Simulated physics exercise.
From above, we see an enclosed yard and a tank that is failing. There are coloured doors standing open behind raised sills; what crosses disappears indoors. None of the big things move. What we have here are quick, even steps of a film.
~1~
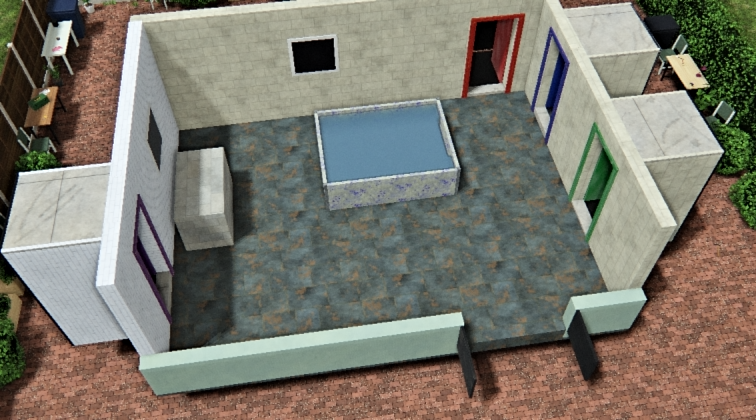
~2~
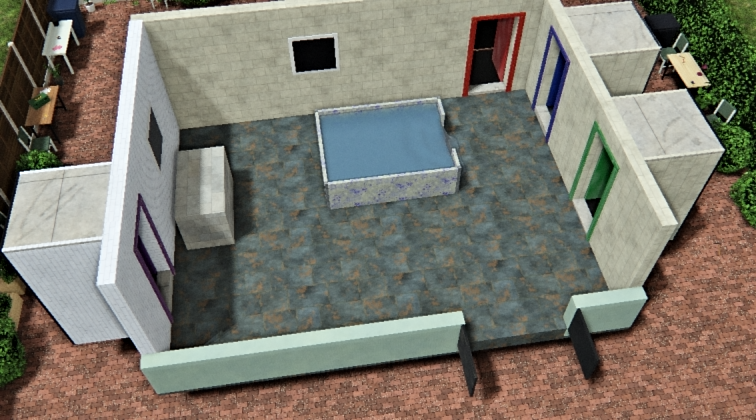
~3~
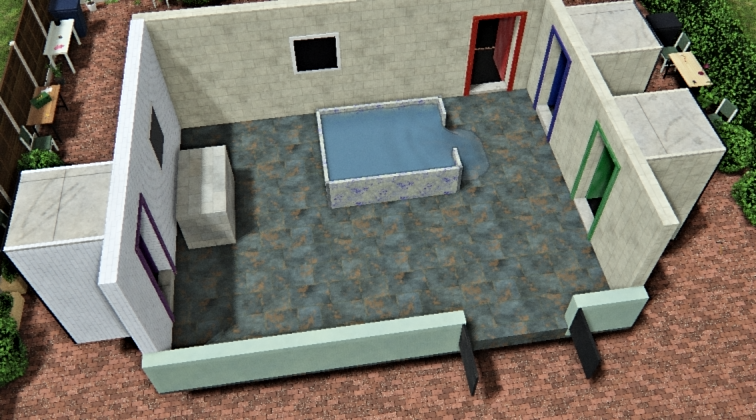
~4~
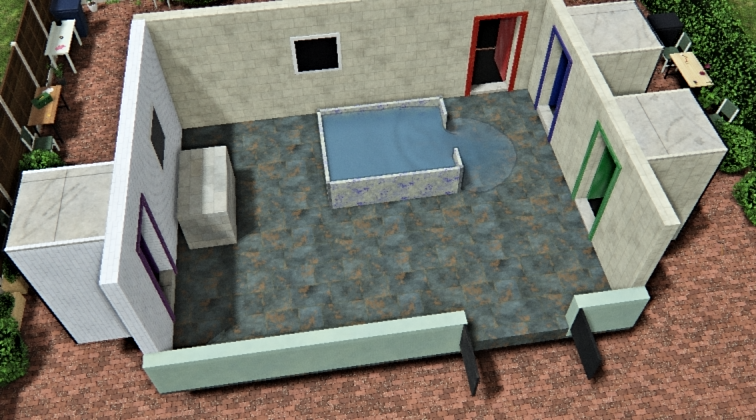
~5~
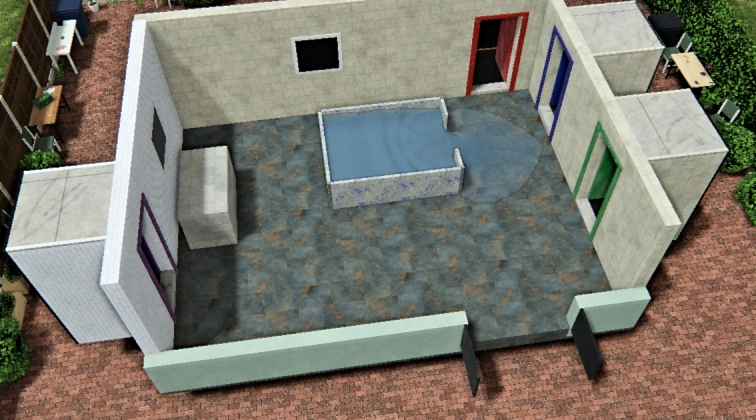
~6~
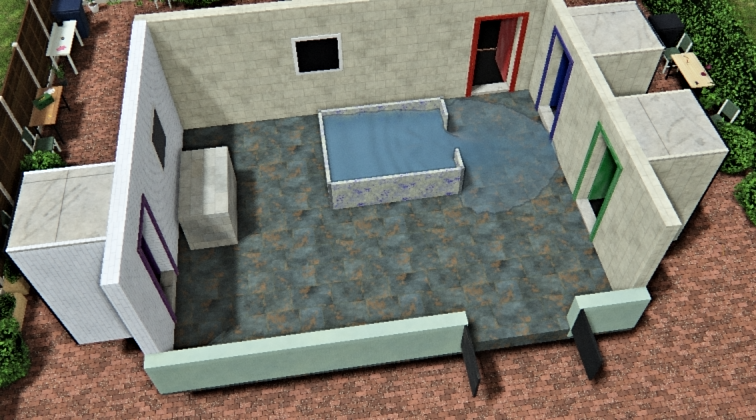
Water pouring through a gap in the right side of a raised tank, spreading rightward across the walled yard's dark floor.
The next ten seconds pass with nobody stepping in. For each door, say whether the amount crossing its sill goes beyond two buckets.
Door by door: Green door - beyond two buckets, purple door - two buckets at most, blue door - beyond two buckets, red door - beyond two buckets.
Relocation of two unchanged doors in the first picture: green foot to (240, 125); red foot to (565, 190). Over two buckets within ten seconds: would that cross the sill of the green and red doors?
Green: Falls short. Red: Exceeds the limit.
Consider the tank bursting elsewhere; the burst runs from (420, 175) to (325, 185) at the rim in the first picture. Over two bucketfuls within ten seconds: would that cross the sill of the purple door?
At the purple door, the flow misses the threshold.
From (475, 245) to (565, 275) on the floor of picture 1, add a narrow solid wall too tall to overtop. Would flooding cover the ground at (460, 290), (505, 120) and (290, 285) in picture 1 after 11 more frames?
Point by point: First not reached, second submerged, third not reached.
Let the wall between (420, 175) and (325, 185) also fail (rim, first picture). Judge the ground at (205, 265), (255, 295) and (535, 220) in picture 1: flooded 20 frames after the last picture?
Submerged, submerged, unwetted.
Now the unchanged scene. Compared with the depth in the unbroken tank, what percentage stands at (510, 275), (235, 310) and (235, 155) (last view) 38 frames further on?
Estimate: 8, 0, 2 %.
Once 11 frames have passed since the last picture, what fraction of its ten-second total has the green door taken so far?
I make it 20 per cent.
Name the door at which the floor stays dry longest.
That would be the one in purple.
A moment on, water covers 20 % of the floor; the green door wet at the sill, nothing in, the purple door not reached, the blue door over two buckets in, the red door wet at the sill, nothing in.
Next, water covers 20 % of the floor; the green door under two buckets in, the purple door not reached, the blue door far over two buckets in, the red door under two buckets in.
Then, water covers 35 % of the floor; the green door over two buckets in, the purple door not reached, the blue door far over two buckets in, the red door over two buckets in.
Later, water covers 55 % of the floor; the green door over two buckets in, the purple door not reached, the blue door far over two buckets in, the red door far over two buckets in.
In the end, water covers 85 % of the floor; the green door over two buckets in, the purple door wet at the sill, nothing in, the blue door far over two buckets in, the red door far over two buckets in.
